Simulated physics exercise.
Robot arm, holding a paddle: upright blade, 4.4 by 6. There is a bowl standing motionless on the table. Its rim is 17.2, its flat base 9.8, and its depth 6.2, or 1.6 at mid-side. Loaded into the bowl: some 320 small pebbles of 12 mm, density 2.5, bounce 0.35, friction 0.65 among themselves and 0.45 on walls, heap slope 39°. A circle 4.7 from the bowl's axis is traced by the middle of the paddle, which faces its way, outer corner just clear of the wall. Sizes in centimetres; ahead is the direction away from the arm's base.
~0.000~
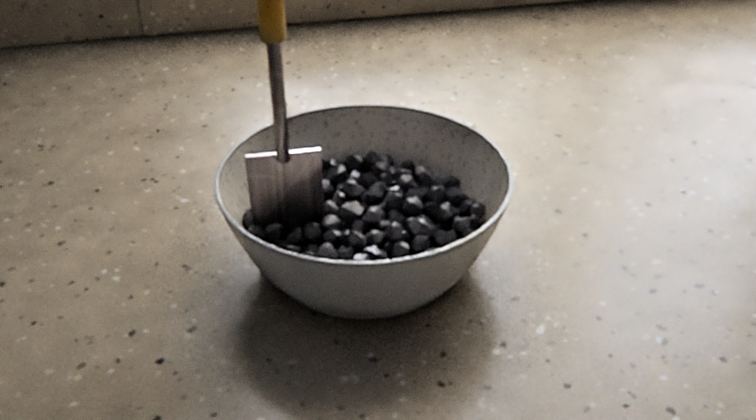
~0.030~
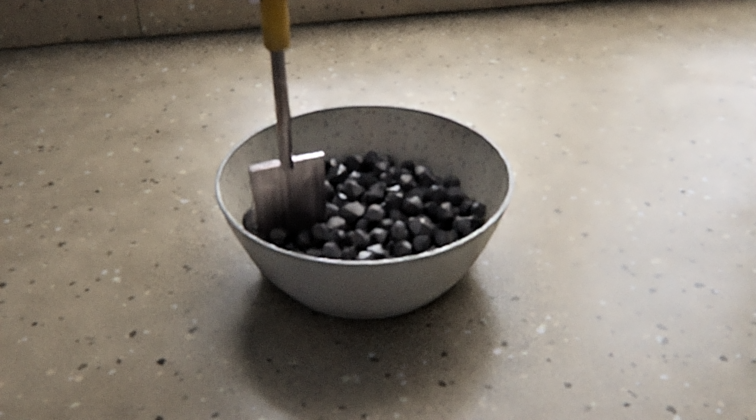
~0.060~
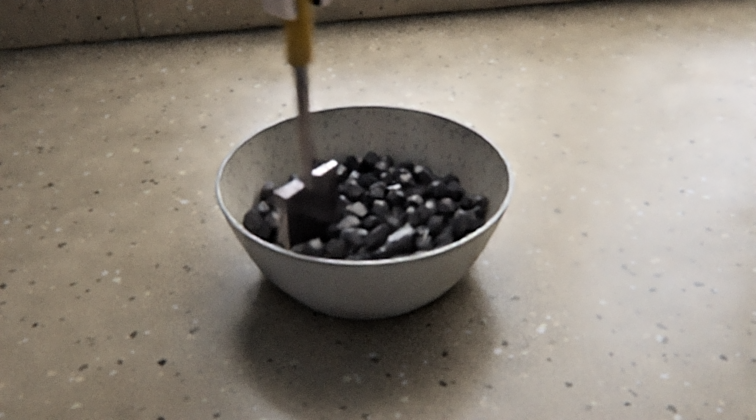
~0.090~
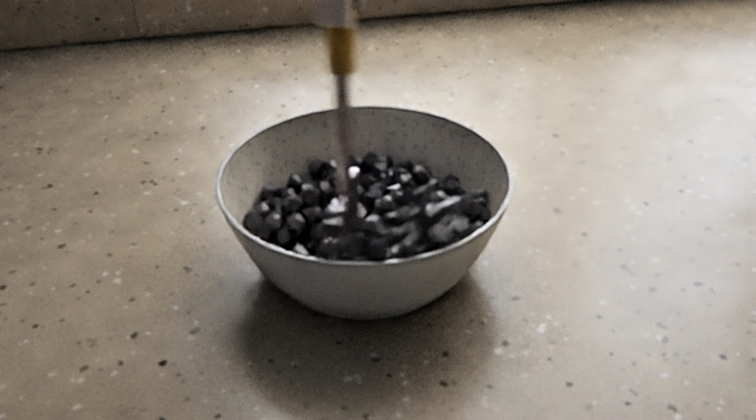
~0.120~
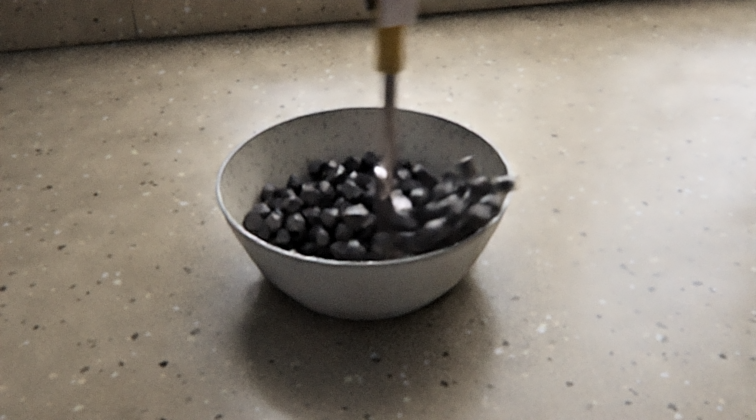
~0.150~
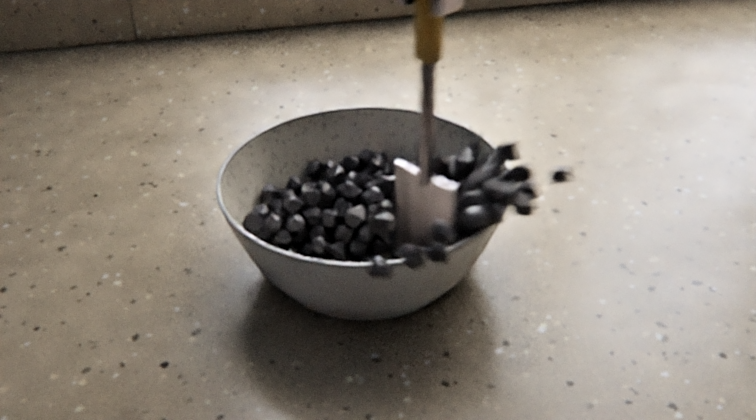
A robot arm's upright paddle swept from left to right through a bowl of small dark pebbles, turning as it went, shoving them against the right side and flinging several over the rim.
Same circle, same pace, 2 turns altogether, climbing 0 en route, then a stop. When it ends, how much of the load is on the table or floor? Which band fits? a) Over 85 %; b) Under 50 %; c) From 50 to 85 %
Answer: C.
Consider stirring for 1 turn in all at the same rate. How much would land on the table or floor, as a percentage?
Close to 40 in a hundred.
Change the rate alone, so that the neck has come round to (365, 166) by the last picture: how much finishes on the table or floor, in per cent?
Around 45 in a hundred.
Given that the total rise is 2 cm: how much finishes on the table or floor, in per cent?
Near 45 in a hundred.
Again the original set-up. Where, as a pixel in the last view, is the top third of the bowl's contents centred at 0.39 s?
The upper third is centred close to (279, 223).
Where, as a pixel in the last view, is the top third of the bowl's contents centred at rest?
The centre is near pixel (359, 281).
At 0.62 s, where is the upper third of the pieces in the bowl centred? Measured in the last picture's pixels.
In the final view it lies at about (396, 132).
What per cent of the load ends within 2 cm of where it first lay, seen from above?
Around 5 in a hundred.
After 0.39 s, 356° round, highest piece 9 above the table; 206 in the bowl, 66 on the table or floor, 43 in flight or on the tool.
After 0.62 s, 226° round, highest piece 9 above the table; 153 on the table or floor, 140 in the bowl, 22 in flight or on the tool.
After 0.94 s, 0° round, highest piece 5 above the table; 197 on the table or floor, 118 in the bowl.
After 1.64 s, 0° round, highest piece 5 above the table; 197 on the table or floor, 118 in the bowl.
At rest, 197 on the table or floor, 118 in the bowl. That is 63 % on the table or floor.
